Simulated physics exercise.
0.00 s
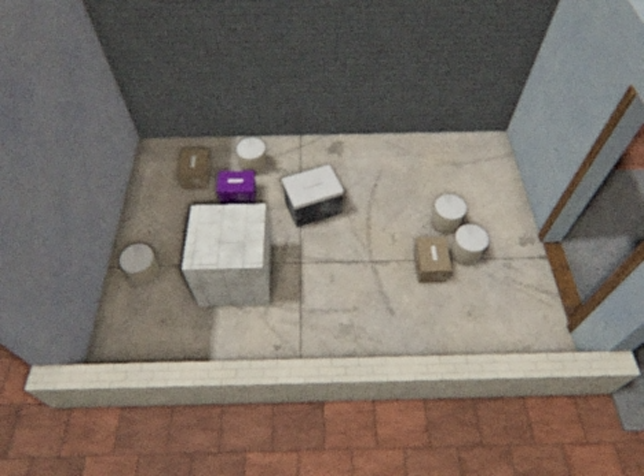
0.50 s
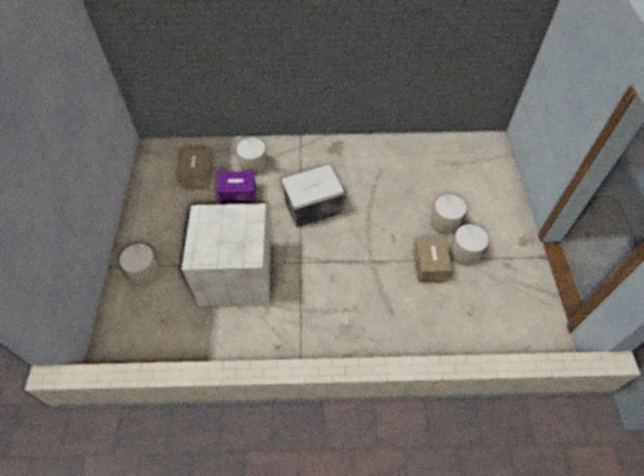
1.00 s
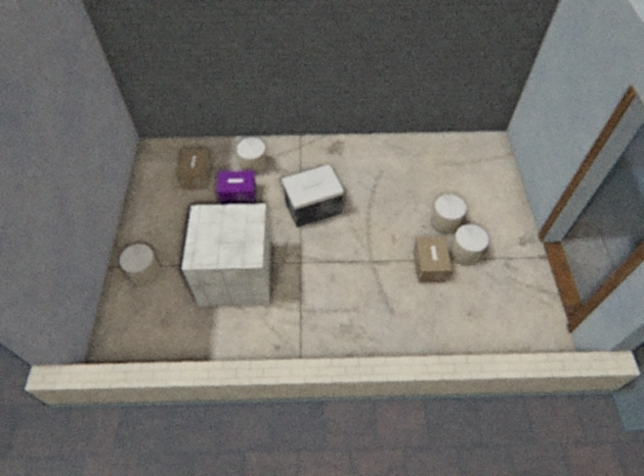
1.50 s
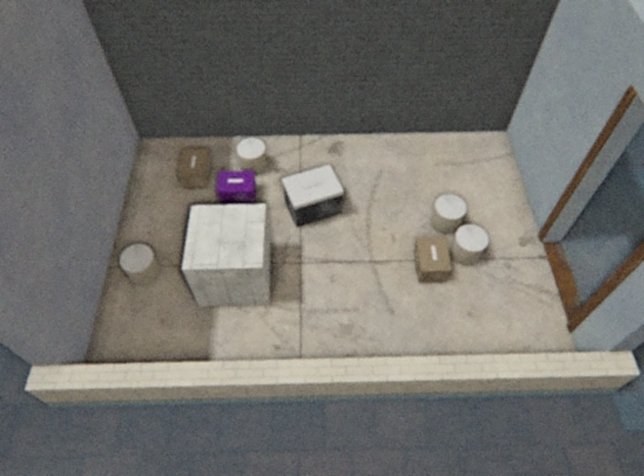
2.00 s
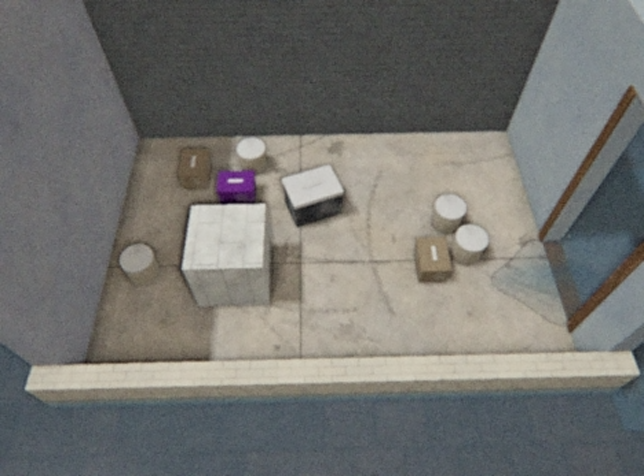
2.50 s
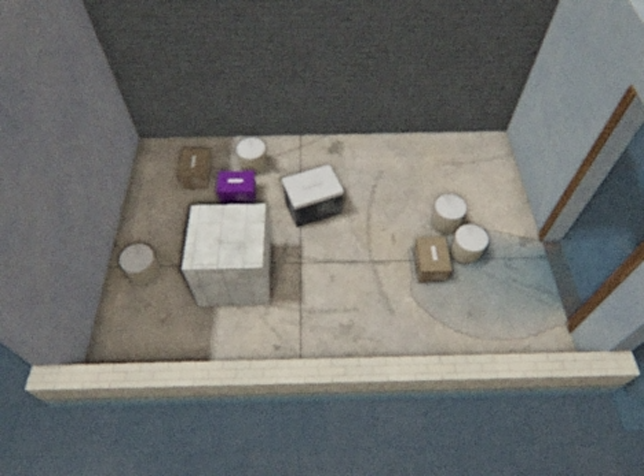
The footage shows a small room with pails, boxes and a purple tote standing still as water covers the brick paving outside, then enters through the doorway on the right and spreads across the nearby floor.
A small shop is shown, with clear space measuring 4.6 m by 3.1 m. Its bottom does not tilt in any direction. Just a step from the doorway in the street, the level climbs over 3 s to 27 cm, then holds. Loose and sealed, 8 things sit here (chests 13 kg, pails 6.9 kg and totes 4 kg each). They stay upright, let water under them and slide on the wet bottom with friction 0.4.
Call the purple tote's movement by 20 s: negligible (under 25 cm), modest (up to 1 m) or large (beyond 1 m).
Large.
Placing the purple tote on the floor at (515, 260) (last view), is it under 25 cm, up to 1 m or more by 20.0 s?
Outcome - it ends up well away.
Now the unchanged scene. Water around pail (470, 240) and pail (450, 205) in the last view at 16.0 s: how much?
Some 17 cm at the first, some 19 cm at the second.
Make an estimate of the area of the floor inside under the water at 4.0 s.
7.0 m2.
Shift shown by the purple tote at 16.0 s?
Close to 300 cm.
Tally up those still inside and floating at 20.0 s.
The number is 8.
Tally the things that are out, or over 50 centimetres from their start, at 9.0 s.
I make it 8.
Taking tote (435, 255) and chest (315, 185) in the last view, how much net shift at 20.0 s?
30 cm, 50 cm.
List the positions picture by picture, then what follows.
The first picture shows the purple tote at (236, 181) rests on the ground; water covers 0.0 m2; 0 of 8 have shifted.
The second picture shows the purple tote at (236, 181) rests on the ground; 0.0 m2 under water; 0 of 8 have shifted.
The third picture shows the purple tote at (236, 181), on the bottom; 0.0 m2 under water; 0 of 8 have shifted.
The fourth picture shows the purple tote at (236, 181) rests on the ground; 0.0 m2 under water; 0 of 8 have shifted.
The fifth picture shows the purple tote at (236, 181), on the bottom; water covers 0.3 m2; 0 of 8 have shifted.
The sixth picture shows the purple tote at (236, 181), on the bottom; water covers 1.3 m2; 0 of 8 have shifted.
After 4.0 s the purple tote is near (236, 181), 0.0 m from its start, aground; 0 afloat.
After 9.0 s the purple tote is near (163, 148), 0.9 m from its start, afloat; 7 afloat.
After 16.0 s the purple tote is near (503, 141), 3.0 m from its start, afloat; 8 afloat.
After 20.0 s the purple tote is near (350, 280), 1.8 m from its start, afloat; 8 afloat.
